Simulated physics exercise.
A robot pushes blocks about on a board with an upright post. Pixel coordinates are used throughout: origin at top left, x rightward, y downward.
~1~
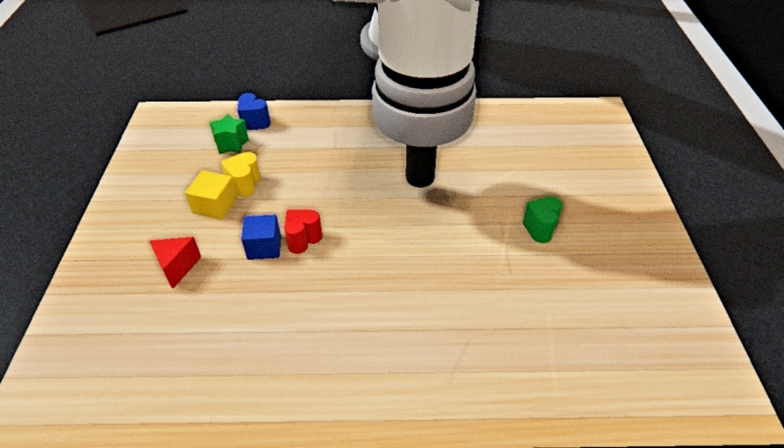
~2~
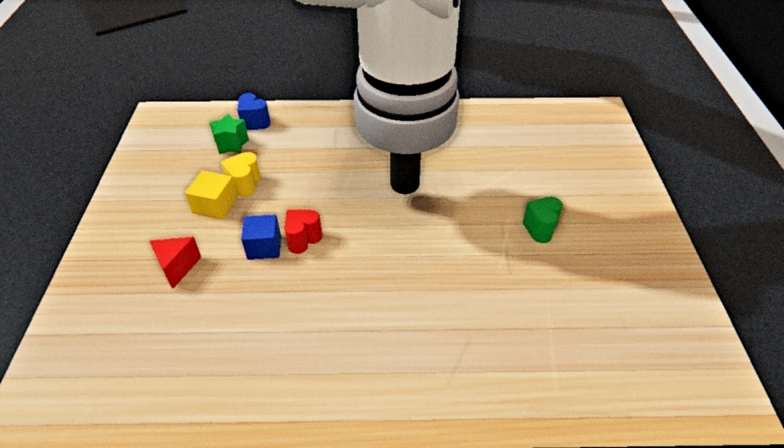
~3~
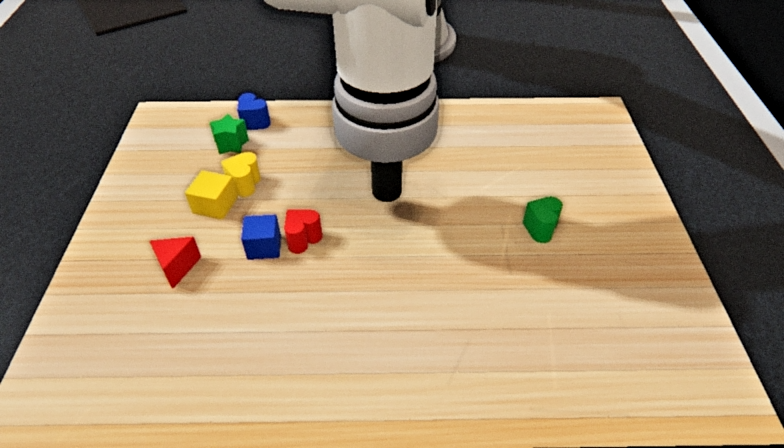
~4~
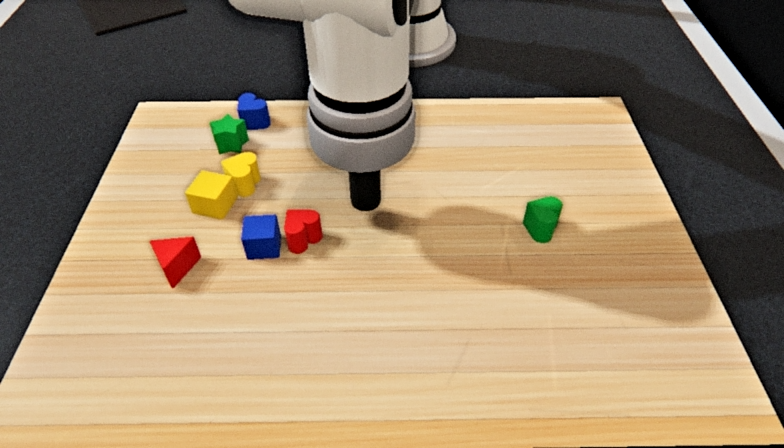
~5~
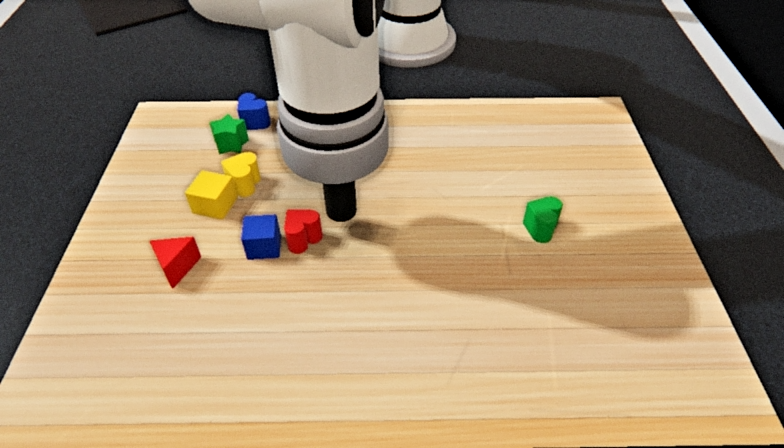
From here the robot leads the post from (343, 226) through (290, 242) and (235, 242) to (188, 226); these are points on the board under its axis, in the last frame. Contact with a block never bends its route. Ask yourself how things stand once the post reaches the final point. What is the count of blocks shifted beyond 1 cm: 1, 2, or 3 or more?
Blocks displaced: At least 3.
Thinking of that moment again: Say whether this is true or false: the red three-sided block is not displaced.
The claim does not hold.
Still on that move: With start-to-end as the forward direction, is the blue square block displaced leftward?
It seems so.
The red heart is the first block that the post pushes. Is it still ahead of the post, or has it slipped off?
My answer is that the red heart has slipped off.
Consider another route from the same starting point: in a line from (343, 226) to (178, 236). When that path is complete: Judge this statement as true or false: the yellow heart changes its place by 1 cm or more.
It is false.
What follows on the original path. One third of the way, post (287, 229); blue square block (217, 235); red heart (249, 234).
Two thirds of the way, post (230, 229); red three-sided block (157, 247), turned 20° anticlockwise; blue square block (192, 240), turned 15° clockwise; red heart (223, 246).
At the end, post (183, 213); red three-sided block (149, 248), turned 40° anticlockwise; yellow square block in place; blue square block (181, 242); red heart (223, 246).
